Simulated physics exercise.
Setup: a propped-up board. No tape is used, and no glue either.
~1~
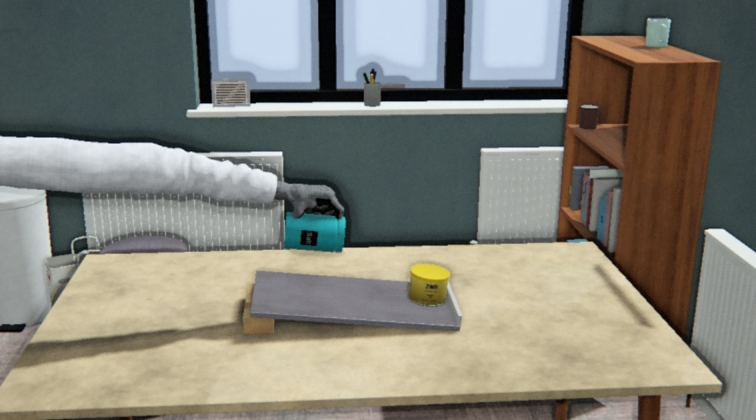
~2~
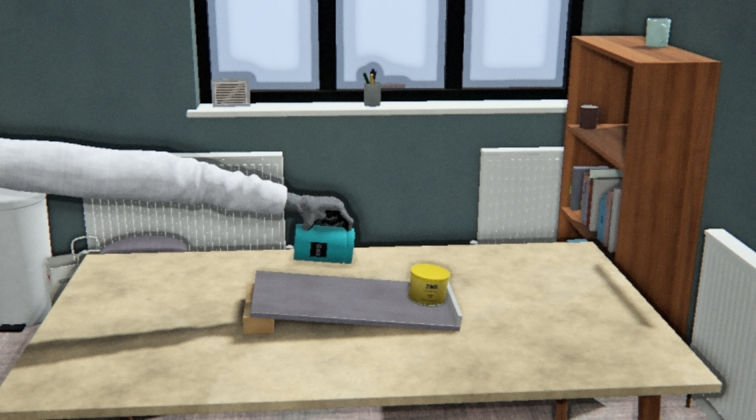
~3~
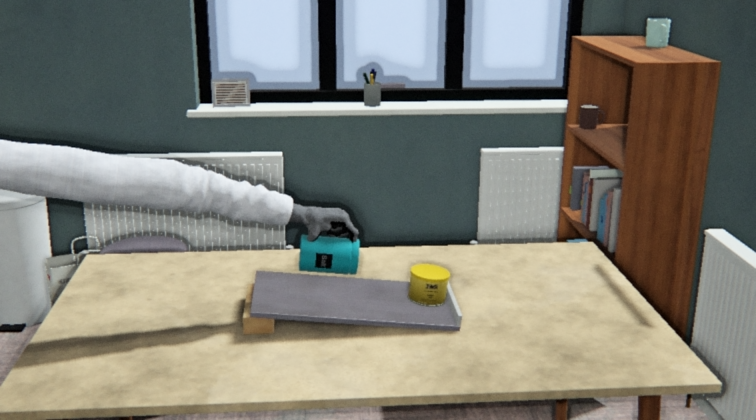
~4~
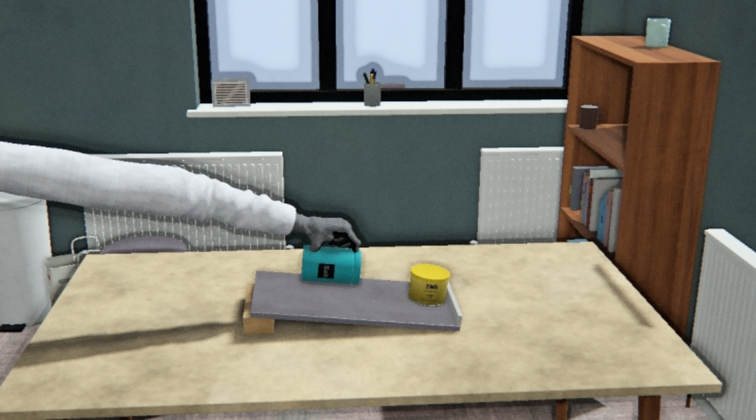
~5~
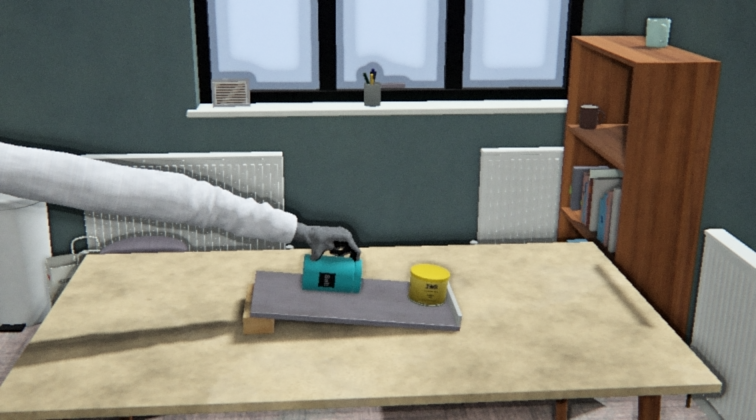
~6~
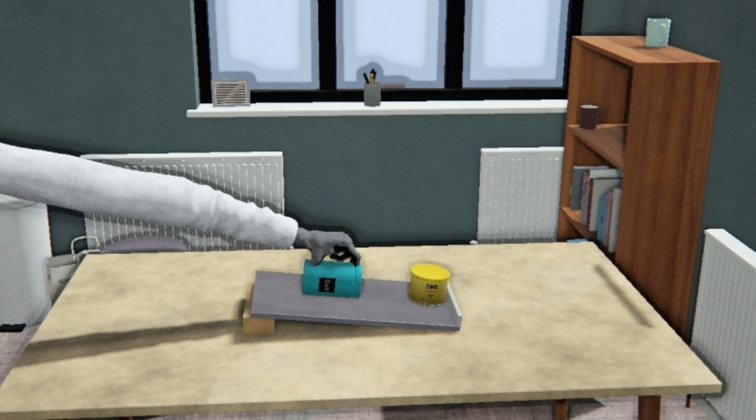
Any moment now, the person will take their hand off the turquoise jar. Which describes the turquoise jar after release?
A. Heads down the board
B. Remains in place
Answer: B.
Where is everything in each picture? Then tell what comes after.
Still above its spot; turquoise jar (314, 233); yellow tub (428, 285), in the first frame.
Still above its spot; turquoise jar (324, 244); yellow tub (428, 285), in the second frame.
Still above its spot; turquoise jar (329, 255); yellow tub (428, 285), in the third frame.
Still above its spot; turquoise jar (331, 265); yellow tub (428, 285), in the fourth frame.
Still above its spot; turquoise jar (332, 274); yellow tub (428, 285), in the fifth frame.
Set down, still held; turquoise jar (332, 279); yellow tub (428, 285), in the sixth frame.
Then, 0.20 s later than the last frame, all is still.
Then, 0.40 s later than the last frame, turquoise jar resting near (332, 279).
When it is over, both as before. End places, in pixels of the last picture, turquoise jar near (332, 279). The turquoise jar remains at rest.
